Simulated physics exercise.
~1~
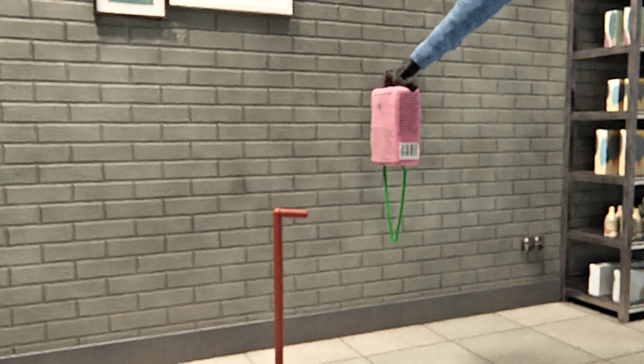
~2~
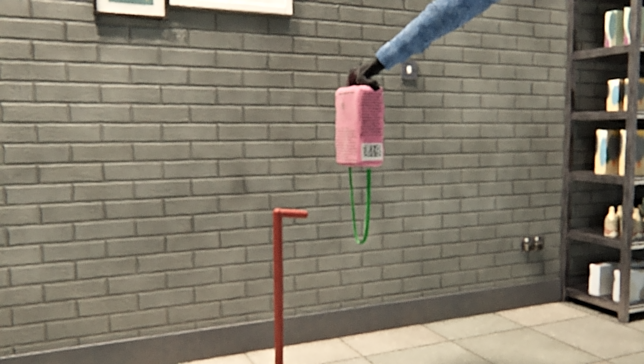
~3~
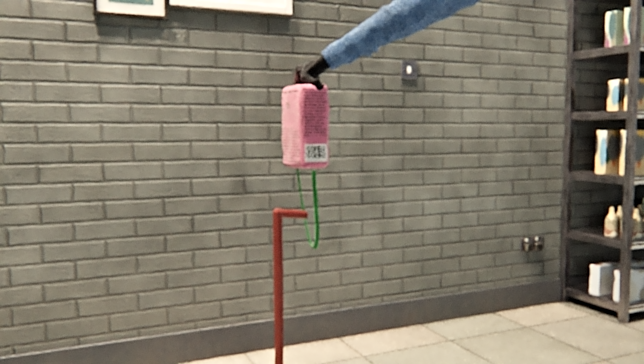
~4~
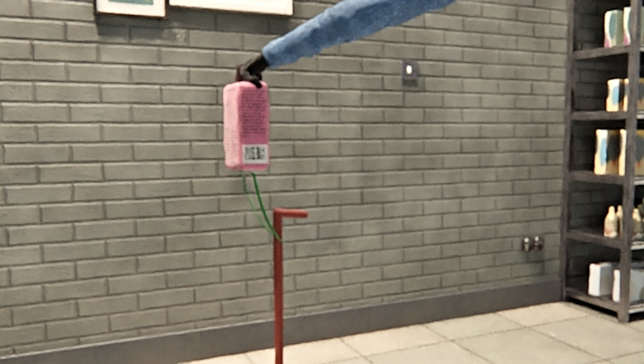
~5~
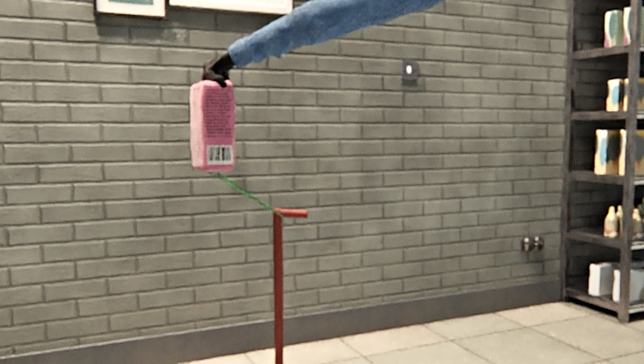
To begin with, a blue-sleeved arm with a dark gripping hand holds a pink sack upright in front of a grey brick wall, with a green loop dangling beneath it. To the left stands a red post with a short hook pointing right. The arm carries the sack steadily left, and the loop swings slightly as it nears the post. The sack then passes above and over the post, while the trailing loop meets it near the hook. Finally, the sack is past the post on the left, caught by the loop, which stretches tight back to the post.
